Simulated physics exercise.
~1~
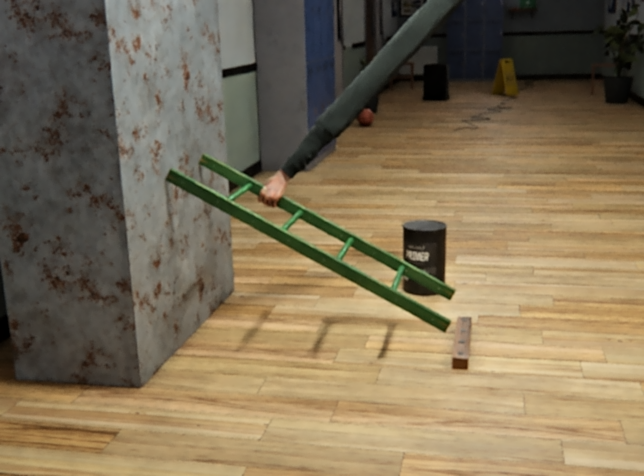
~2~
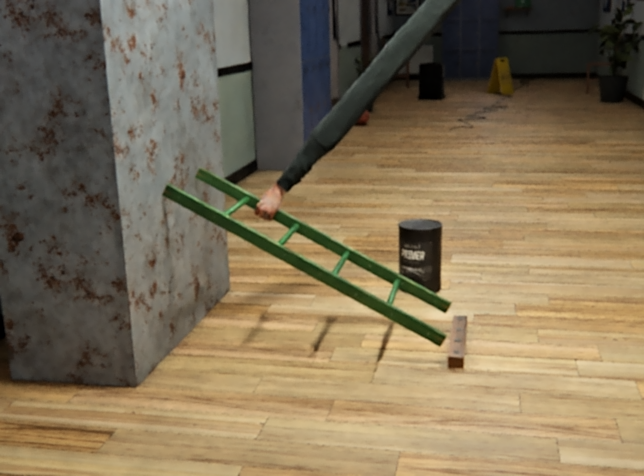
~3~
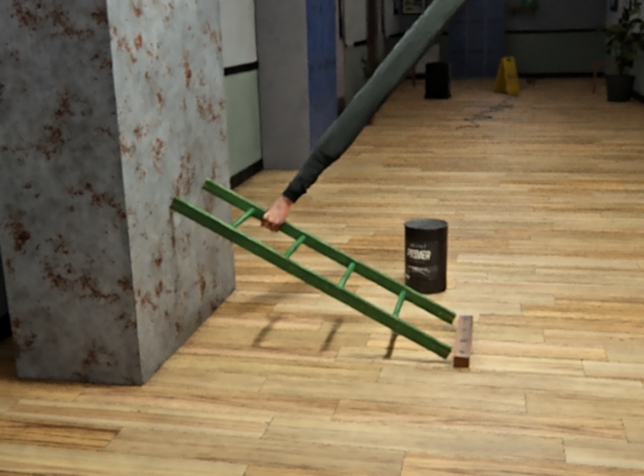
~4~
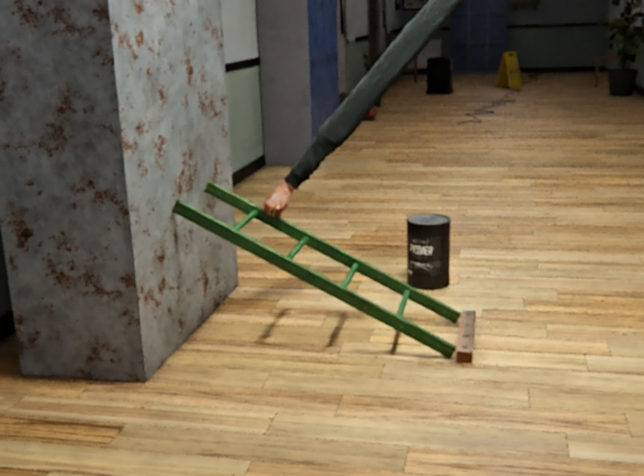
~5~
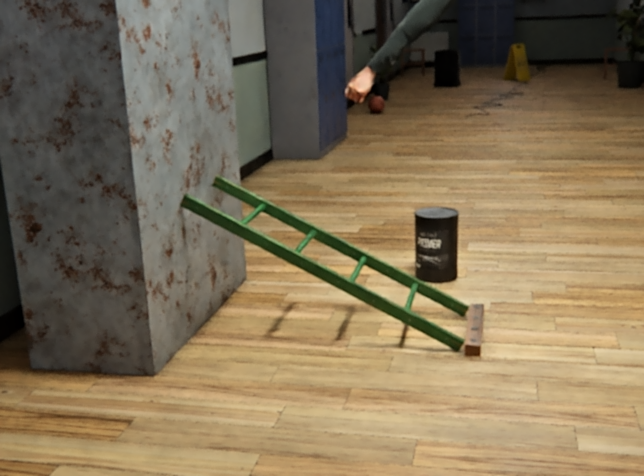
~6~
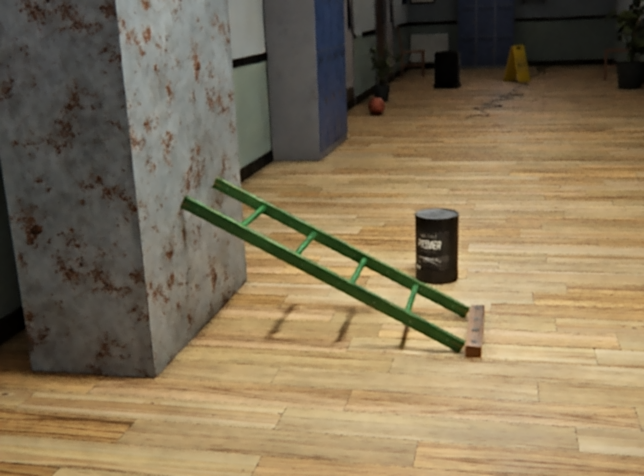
Green ladder-like gate being lowered by hand against a rust-speckled grey block and a floor batten, then staying propped once released.
